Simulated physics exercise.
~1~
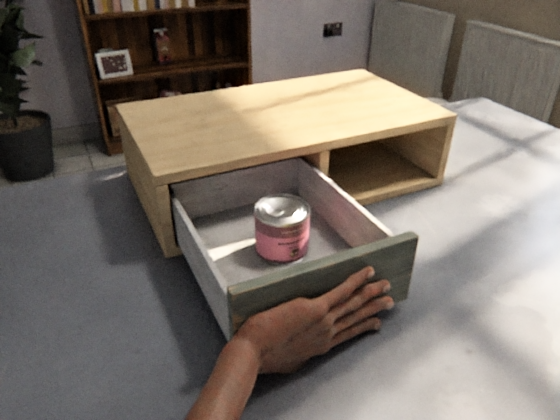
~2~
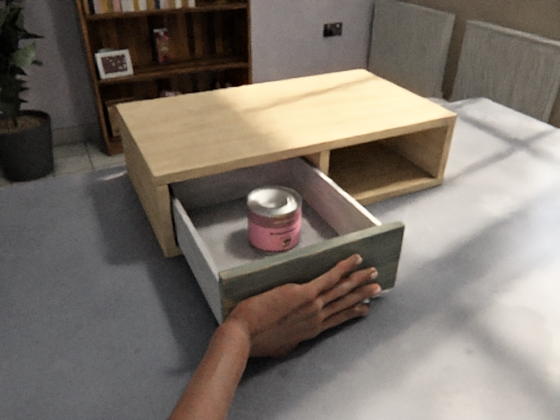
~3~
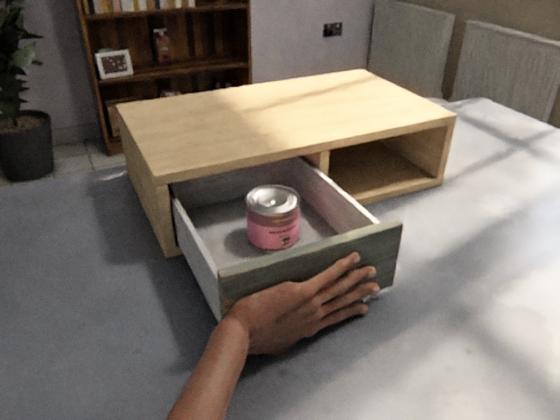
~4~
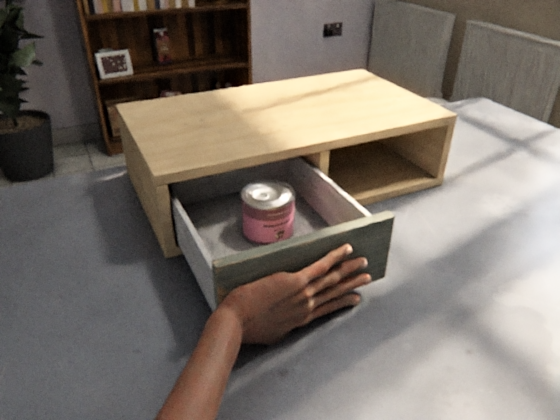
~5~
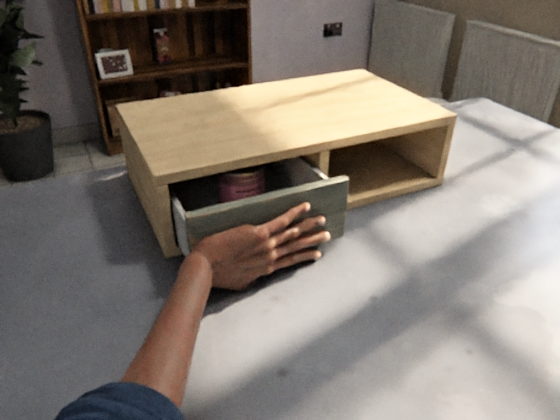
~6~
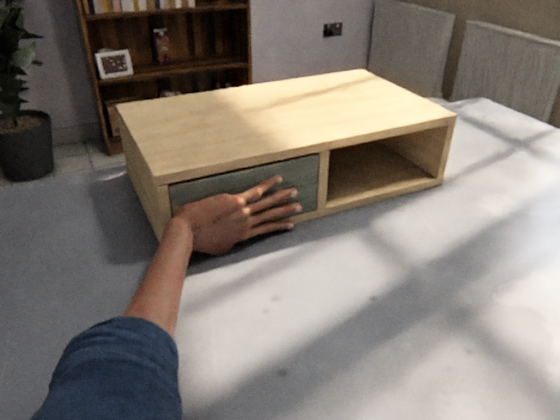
To begin with, a drawer stands open in a low wooden chest on a grey surface, holding a pink pot with a silvery lid, while a hand rests against its dark greenish front. The hand pushes the drawer slightly inward, up and to the left, and the pot rides along with it. After barely moving for a moment, the drawer shifts in a little more. The hand then pushes it much farther, and the pot slips into the shade under the chest's top. Finally, the drawer closes completely, hiding the pot, with the hand still against its front.
